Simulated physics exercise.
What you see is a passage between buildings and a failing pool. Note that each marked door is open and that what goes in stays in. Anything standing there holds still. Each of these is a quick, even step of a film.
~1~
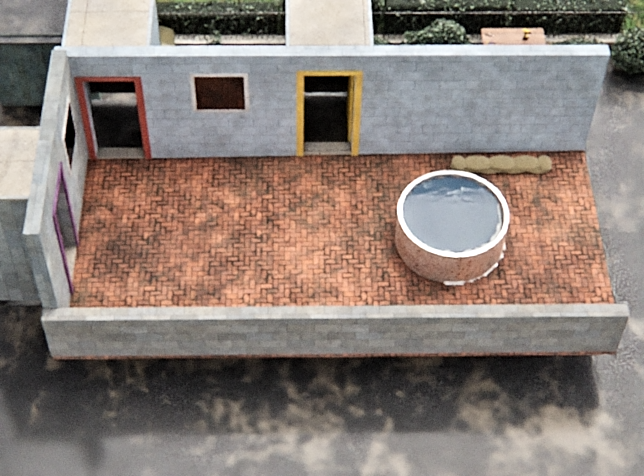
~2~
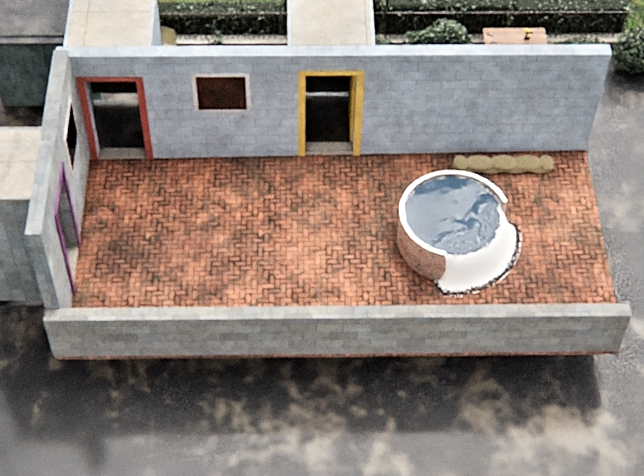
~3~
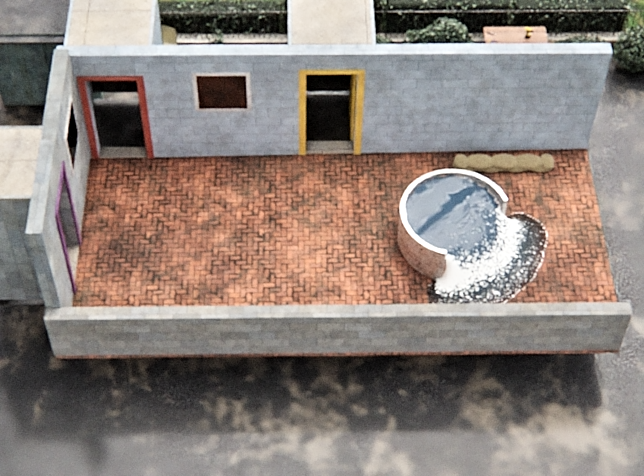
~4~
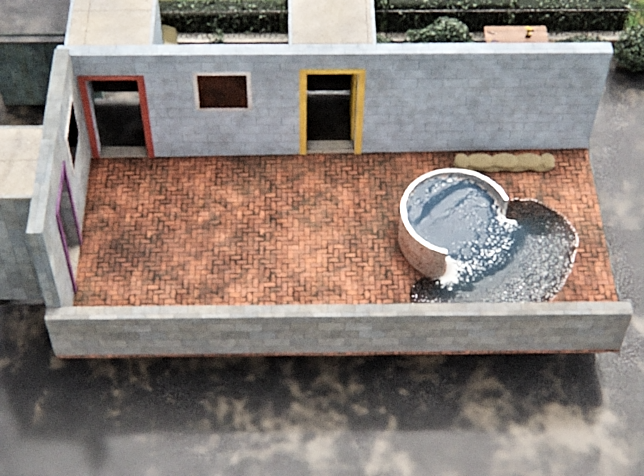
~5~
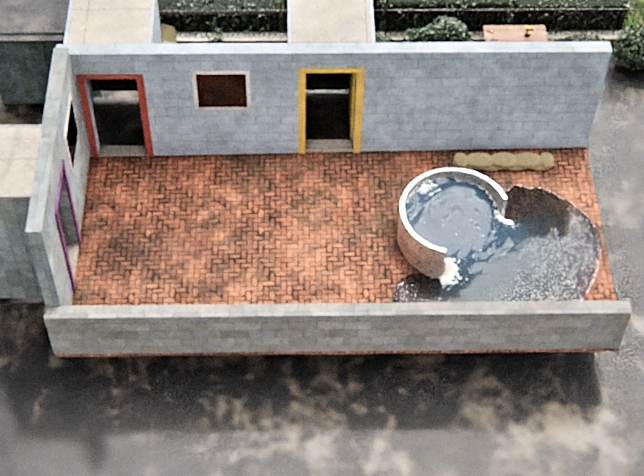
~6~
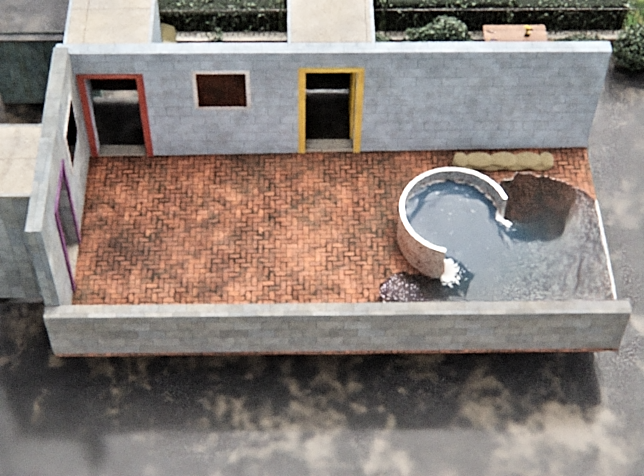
In a walled brick courtyard, a round pool breaks open and water spreads rightward.
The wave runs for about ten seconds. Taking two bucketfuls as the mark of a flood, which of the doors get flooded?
The yellow door stays below the mark, the red door stays below the mark, the purple door stays below the mark.
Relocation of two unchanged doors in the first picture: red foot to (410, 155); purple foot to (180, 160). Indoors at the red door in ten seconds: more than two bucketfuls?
My answer is that the red door stays beneath the limit.
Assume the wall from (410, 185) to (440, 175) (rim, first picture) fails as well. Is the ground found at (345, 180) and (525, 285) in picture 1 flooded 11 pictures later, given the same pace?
Well, the first place would be submerged and the second one still bare.
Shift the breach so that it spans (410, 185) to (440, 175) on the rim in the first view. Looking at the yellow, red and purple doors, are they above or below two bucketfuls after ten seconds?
Yellow door: Beyond the mark; red door: Beyond the mark; purple door: Beyond the mark.
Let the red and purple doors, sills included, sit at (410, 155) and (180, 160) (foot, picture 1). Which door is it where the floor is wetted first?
That's the door marked purple.
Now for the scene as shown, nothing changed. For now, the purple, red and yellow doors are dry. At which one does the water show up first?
It's the purple one.
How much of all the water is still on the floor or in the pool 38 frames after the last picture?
Some 40 per cent.
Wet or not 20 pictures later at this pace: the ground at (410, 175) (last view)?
At that place: Dry.
A moment on, water covers 20 % of the floor; the yellow door not reached, the red door not reached, the purple door not reached.
Next, water covers 30 % of the floor; the yellow door not reached, the red door not reached, the purple door not reached.
Then, water covers 45 % of the floor; the yellow door not reached, the red door not reached, the purple door not reached.
Later, water covers 55 % of the floor; the yellow door not reached, the red door not reached, the purple door wet at the sill, nothing in.
In the end, water covers 40 % of the floor; the yellow door not reached, the red door wet at the sill, nothing in, the purple door under two buckets in.
